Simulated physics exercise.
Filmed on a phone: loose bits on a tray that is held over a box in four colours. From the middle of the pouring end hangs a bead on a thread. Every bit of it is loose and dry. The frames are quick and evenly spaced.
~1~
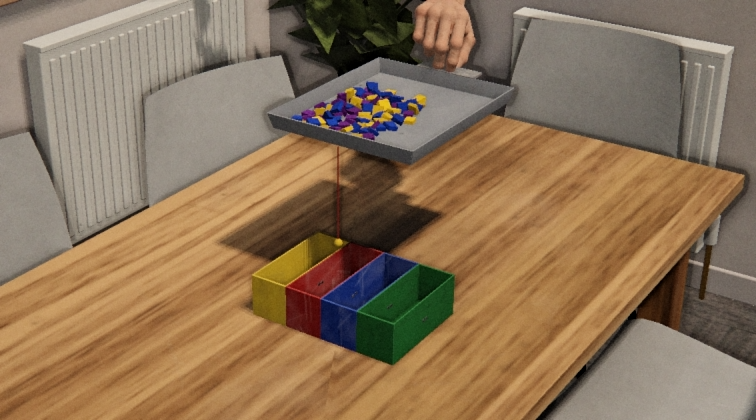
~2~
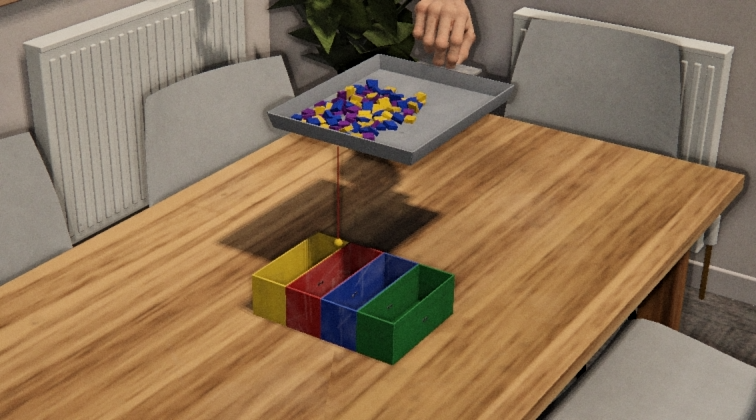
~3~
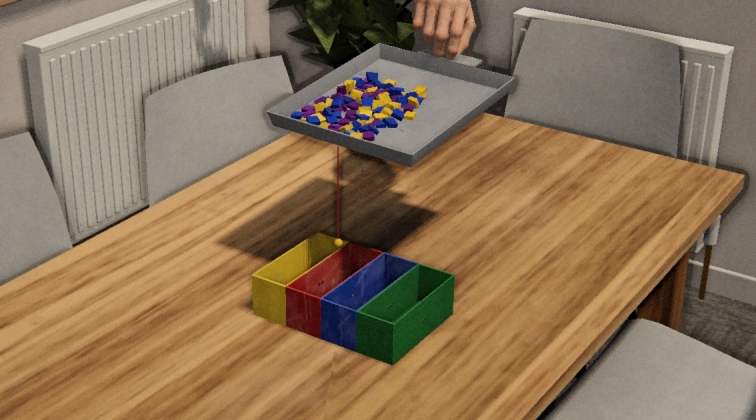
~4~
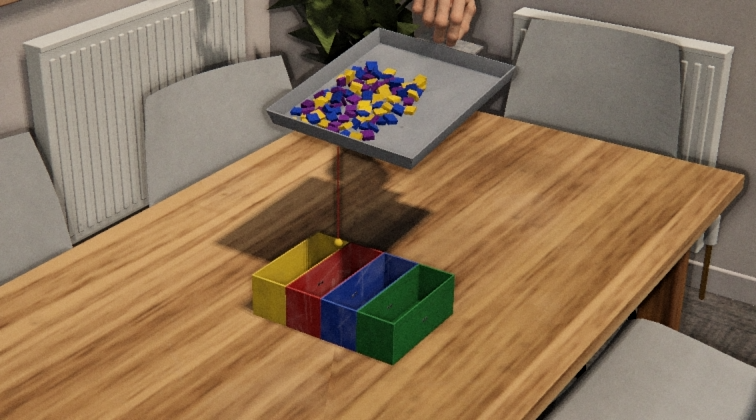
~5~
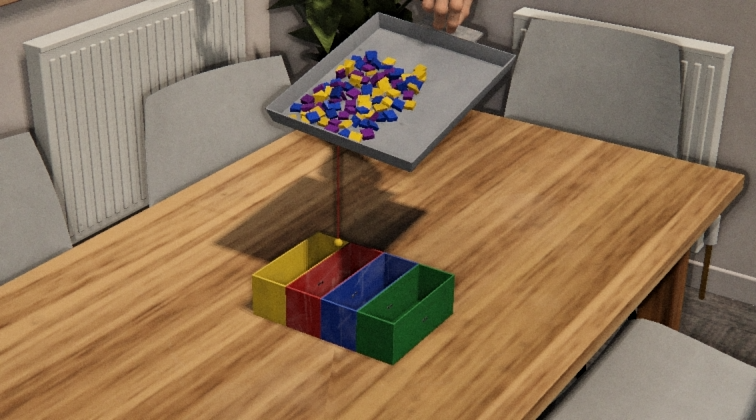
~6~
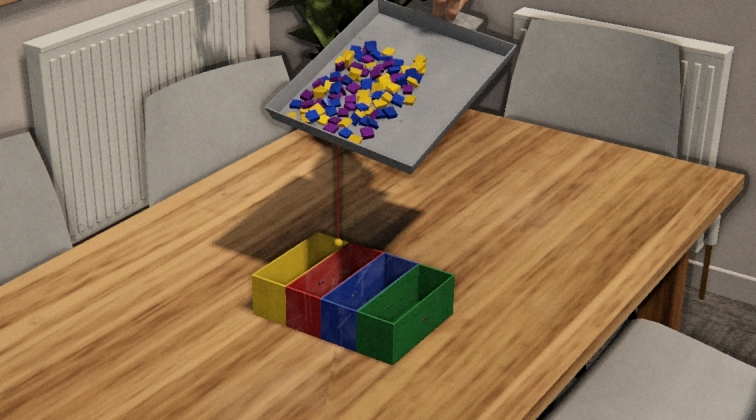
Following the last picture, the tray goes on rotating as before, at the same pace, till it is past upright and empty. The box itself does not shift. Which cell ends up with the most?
The blue cell.
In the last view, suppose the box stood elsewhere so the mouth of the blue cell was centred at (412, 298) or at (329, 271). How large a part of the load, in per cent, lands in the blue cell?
Close to 20 in a hundred, then close to 10 in a hundred.
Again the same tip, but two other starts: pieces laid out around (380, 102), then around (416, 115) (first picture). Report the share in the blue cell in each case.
First case: Close to 50 %; second case: Close to 40 %.
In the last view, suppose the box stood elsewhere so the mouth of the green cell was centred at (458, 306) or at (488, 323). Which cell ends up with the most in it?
The first placement favours the red one, while the second favours yellow.
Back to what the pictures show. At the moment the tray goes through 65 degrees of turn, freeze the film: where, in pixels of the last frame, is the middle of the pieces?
The middle of the pieces sits at roughly (366, 135).
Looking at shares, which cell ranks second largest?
Second position is held by the green cell.
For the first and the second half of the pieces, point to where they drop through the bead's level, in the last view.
The opening part goes through (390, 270); what follows goes through (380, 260).
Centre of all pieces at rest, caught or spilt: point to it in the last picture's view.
Roughly pixel (375, 314).
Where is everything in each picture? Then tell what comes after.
The first frame shows corners of the pouring end at (273, 112) and (411, 149), level; middle of the load at (364, 116), mosaic tiles; bead on its thread at (338, 243); yellow cell at (270, 296); red cell at (304, 309); blue cell at (339, 321); green cell at (375, 334).
The second frame shows corners of the pouring end at (273, 112) and (411, 149), level; middle of the load at (364, 115).
The third frame shows corners of the pouring end at (273, 111) and (411, 152), tipped barely, lowest at the right corner; middle of the load at (364, 111).
The fourth frame shows corners of the pouring end at (272, 109) and (411, 155), tipped a little, lowest at the right corner; middle of the load at (364, 105).
The fifth frame shows corners of the pouring end at (272, 107) and (410, 158), tipped clearly, lowest at the right corner; middle of the load at (364, 100).
The sixth frame shows corners of the pouring end at (271, 106) and (410, 162), tipped clearly, lowest at the right corner; middle of the load at (363, 95); yellow cell at (270, 296); red cell at (304, 309); blue cell at (339, 321); green cell at (375, 334).
Soon, tray tipped steeply; nearly all on the tray; a stray few falling or outside the box.
A while on, tray tipped past a quarter turn; about a third on the tray; about a quarter in the blue cell; a small part in the green cell; a stray few in the red cell; a stray few in the yellow cell; about a quarter falling or outside the box.
Towards the end, tray tipped past a quarter turn; about half in the blue cell; about a third in the green cell; a small part in the red cell; a small part in the yellow cell; a stray few falling or outside the box.
Finally, tray tipped past a quarter turn; about half in the blue cell; about a third in the green cell; a small part in the red cell; a small part in the yellow cell; a stray few outside the box.
